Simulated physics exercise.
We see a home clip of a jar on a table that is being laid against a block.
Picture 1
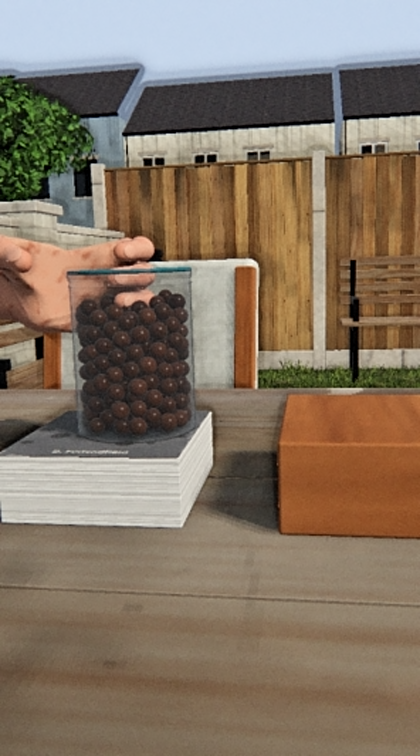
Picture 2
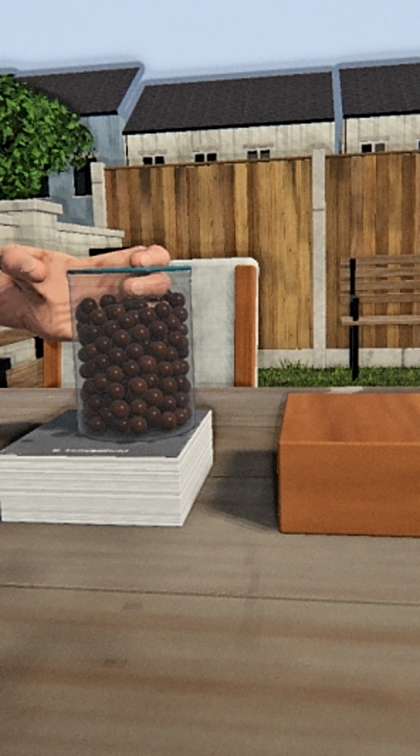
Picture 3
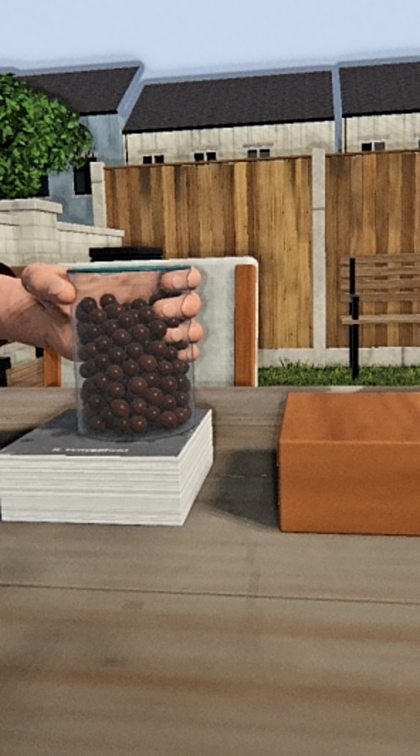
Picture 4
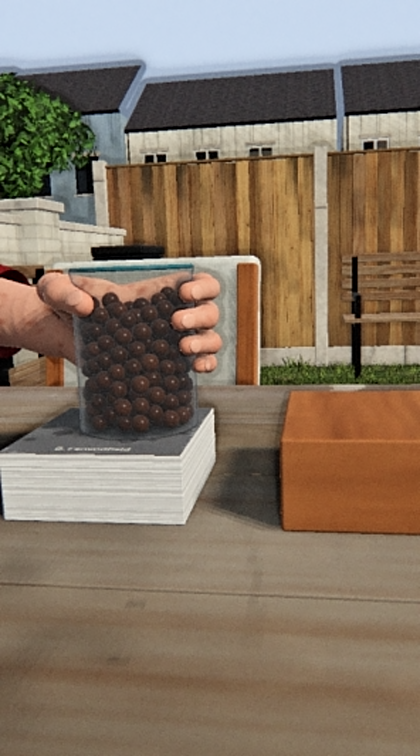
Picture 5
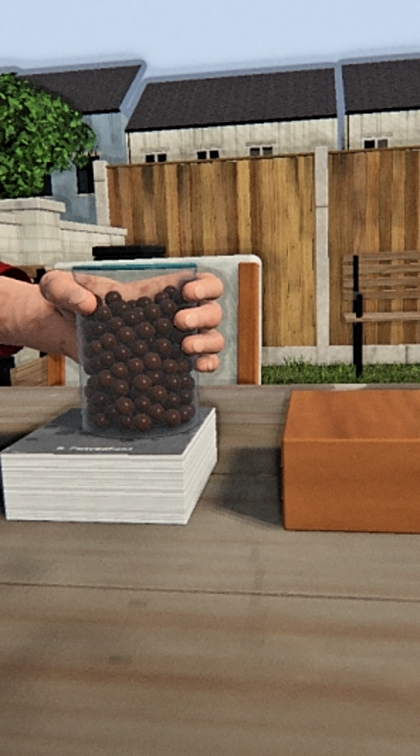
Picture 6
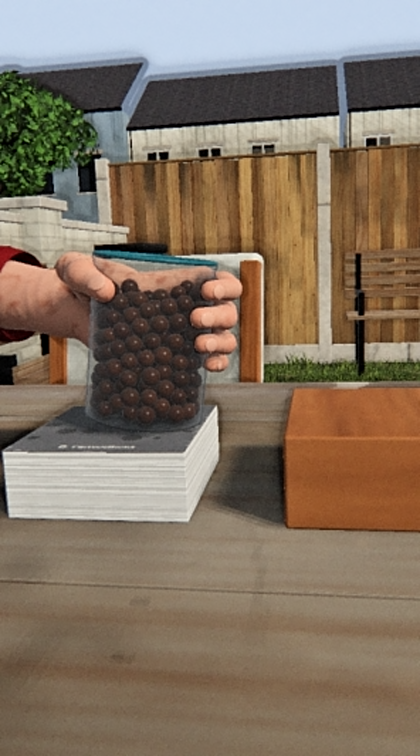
A hand reached around a clear jar of brown chocolate balls on a white stack beside an orange block, gripped it, then lifted it slightly and leaned it a little to the right.
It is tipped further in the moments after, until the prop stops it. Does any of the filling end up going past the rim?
Yes.
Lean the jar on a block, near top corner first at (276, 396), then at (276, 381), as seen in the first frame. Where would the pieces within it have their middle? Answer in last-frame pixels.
Around (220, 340) in the first case, around (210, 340) in the second.
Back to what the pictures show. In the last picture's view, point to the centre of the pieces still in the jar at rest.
Roughly at (249, 366).
Then, 0.58 s after the last picture, the jar leans 44°; everything is still inside.
Then, 1.08 s after the last picture, the jar leans 75°; everything is still inside.
Then, 1.51 s after the last picture, the jar rests on the block at 79°; a small part of the chocolate balls out of it.
By the end, the jar rests on the block at 79°; about a quarter of the chocolate balls out of it.
